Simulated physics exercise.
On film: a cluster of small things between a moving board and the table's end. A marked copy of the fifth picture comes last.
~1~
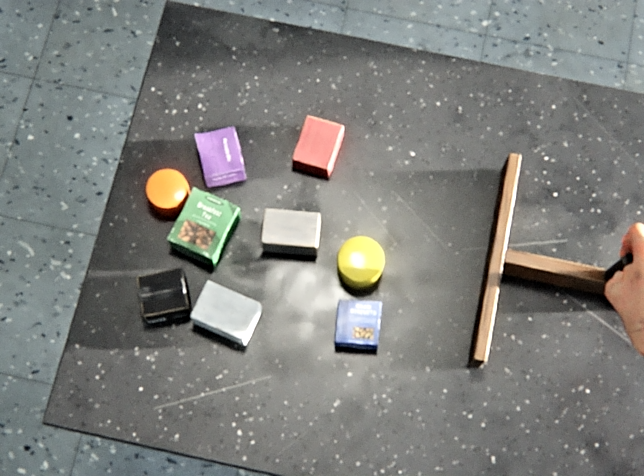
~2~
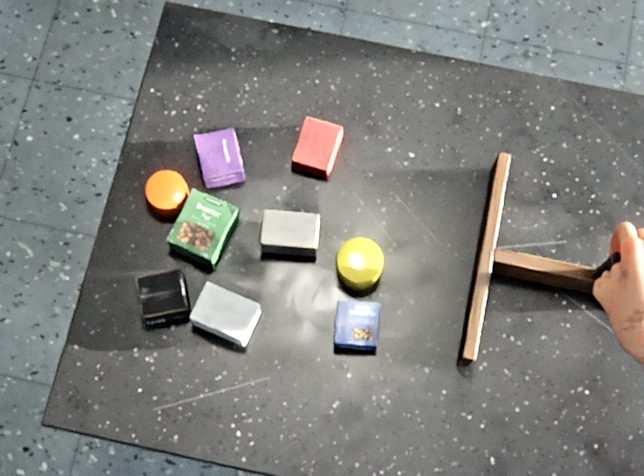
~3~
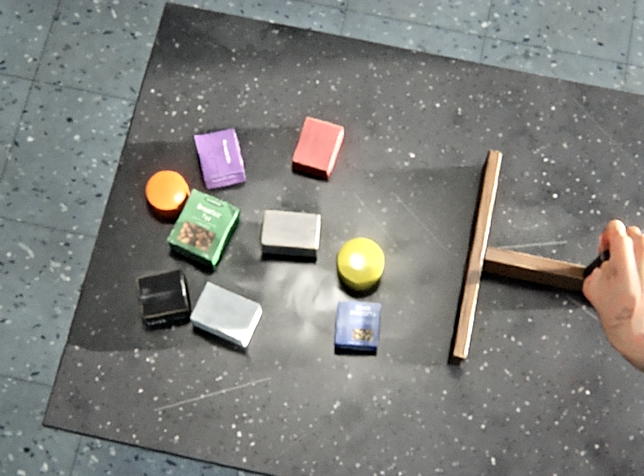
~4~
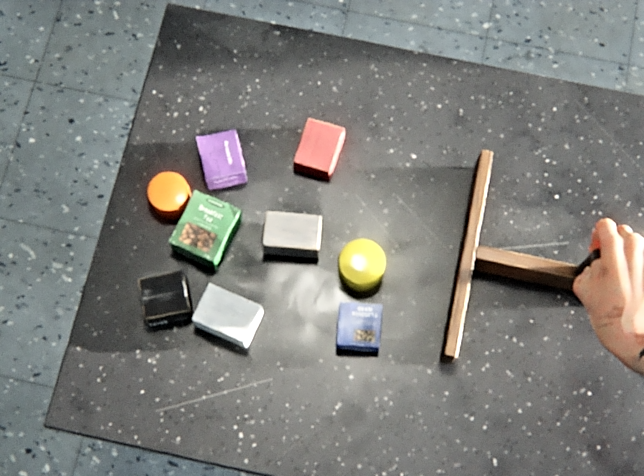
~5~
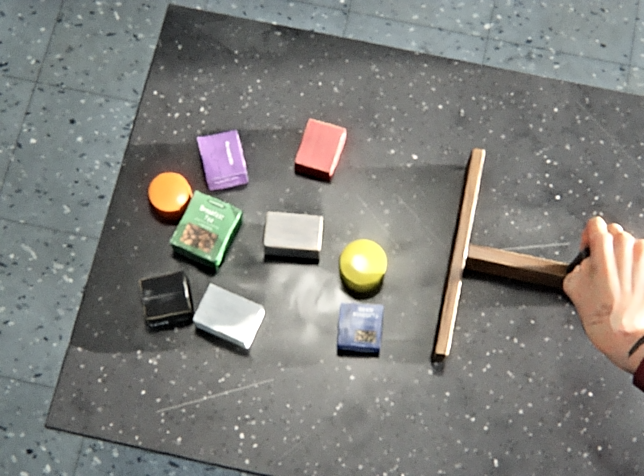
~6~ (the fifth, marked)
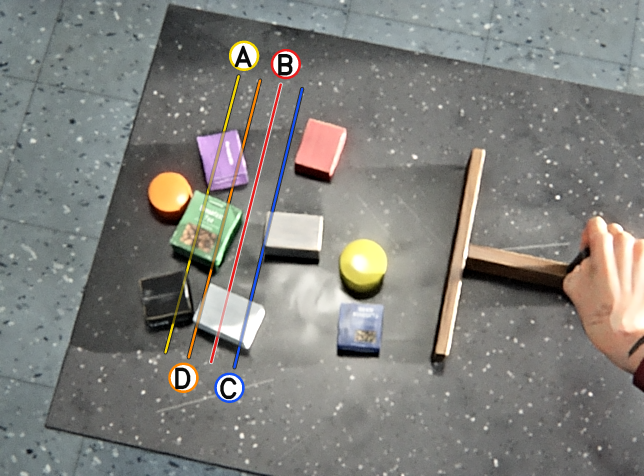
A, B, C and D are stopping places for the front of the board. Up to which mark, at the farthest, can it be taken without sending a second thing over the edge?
The farthest such stop is D.
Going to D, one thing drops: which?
The black box.
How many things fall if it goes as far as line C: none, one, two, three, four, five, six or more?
By then, none.
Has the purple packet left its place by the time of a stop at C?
No.
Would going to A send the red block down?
No.
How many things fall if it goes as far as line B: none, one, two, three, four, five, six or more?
The count is none.
On the marked copy, A at (204, 208); B at (247, 217); C at (270, 222); D at (226, 213).
Following D. Soon after the start, board (375, 231); blue packet (327, 320); yellow pot (339, 262).
Later, board (291, 213); orange pot (164, 195); black box (141, 292).
In the end, board (228, 200); black box over the edge; orange pot (123, 180); one fallen.
As for the rest, A drops two; B is within the limit but short; C is within the limit but short.
